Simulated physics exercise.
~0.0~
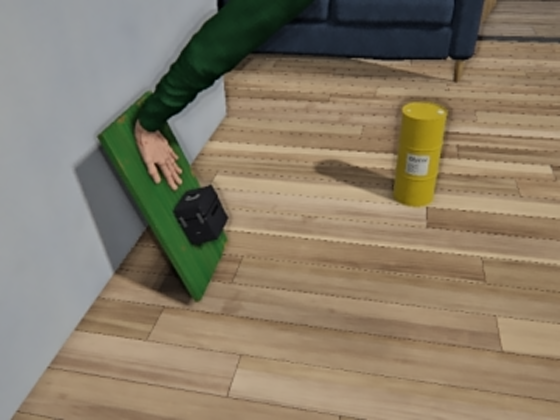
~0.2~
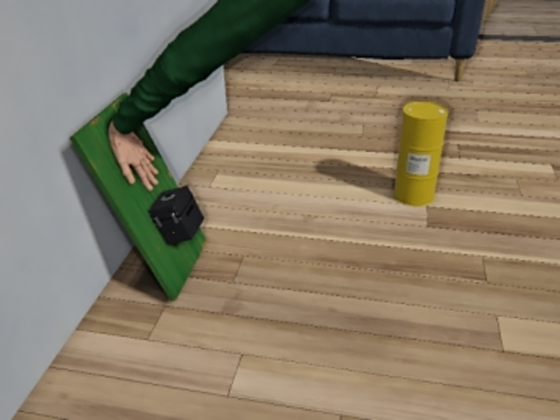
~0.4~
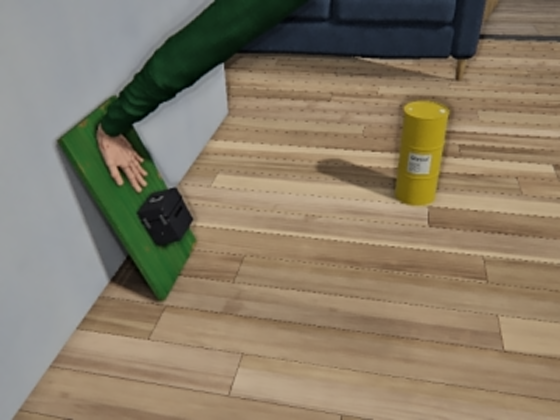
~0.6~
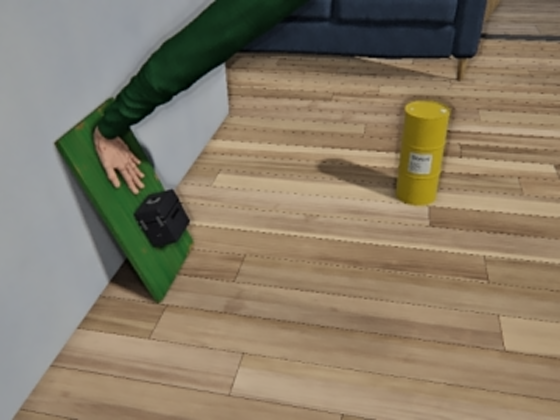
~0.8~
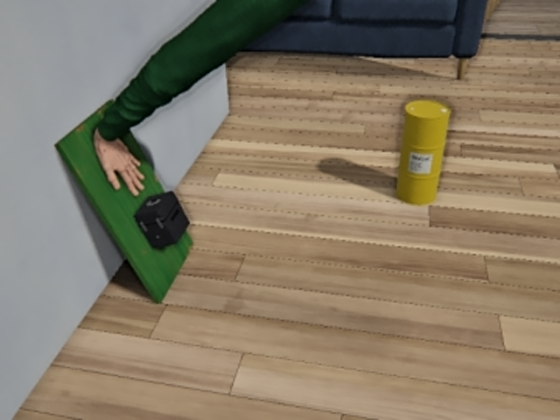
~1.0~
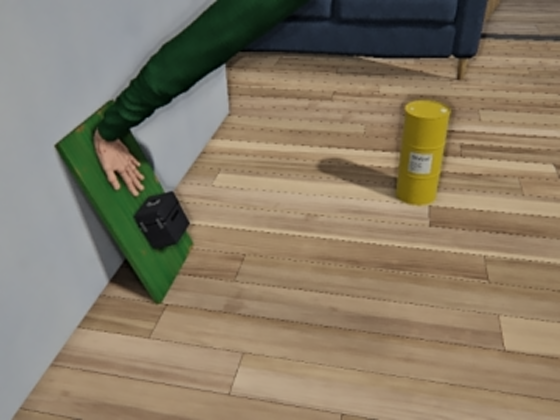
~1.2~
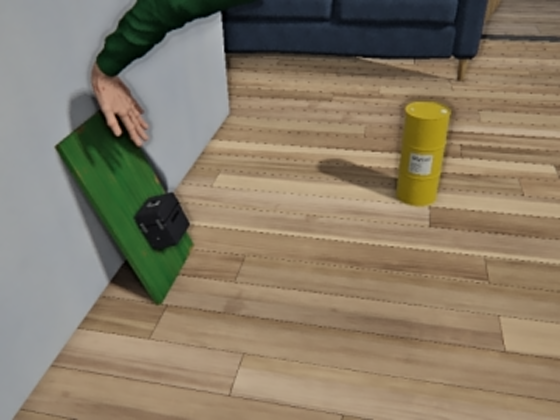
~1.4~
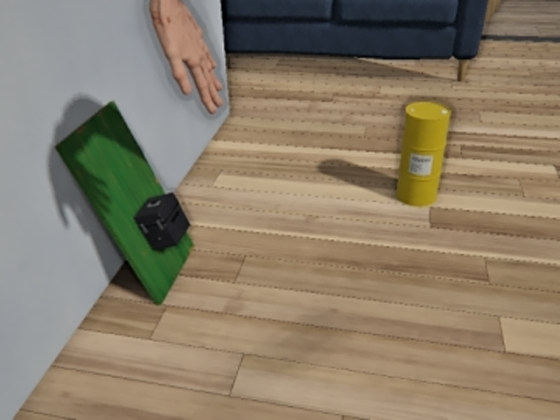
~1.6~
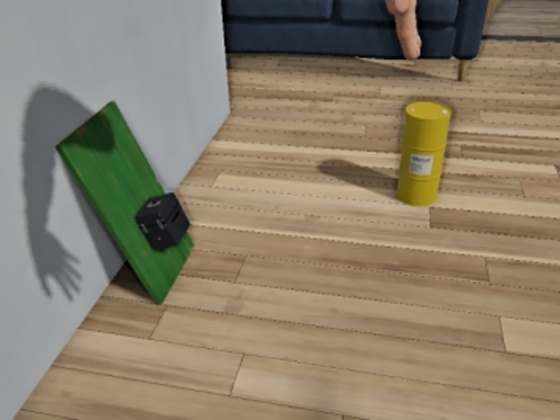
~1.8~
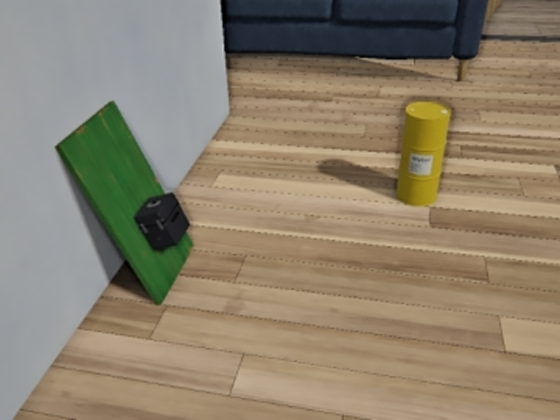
A green board with a small black box on its face leans against a pale grey wall at the left, steadied by a hand in a dark green sleeve. The view looks down at a light wooden floor, with a yellow canister standing to the right and a dark blue sofa behind. The hand shifts the board a short way left, then holds it still against the wall. It lets go, draws back up and to the right, and leaves view, its shadow crossing the wall. The board stays leaning, the box still on it, and the canister remains upright.
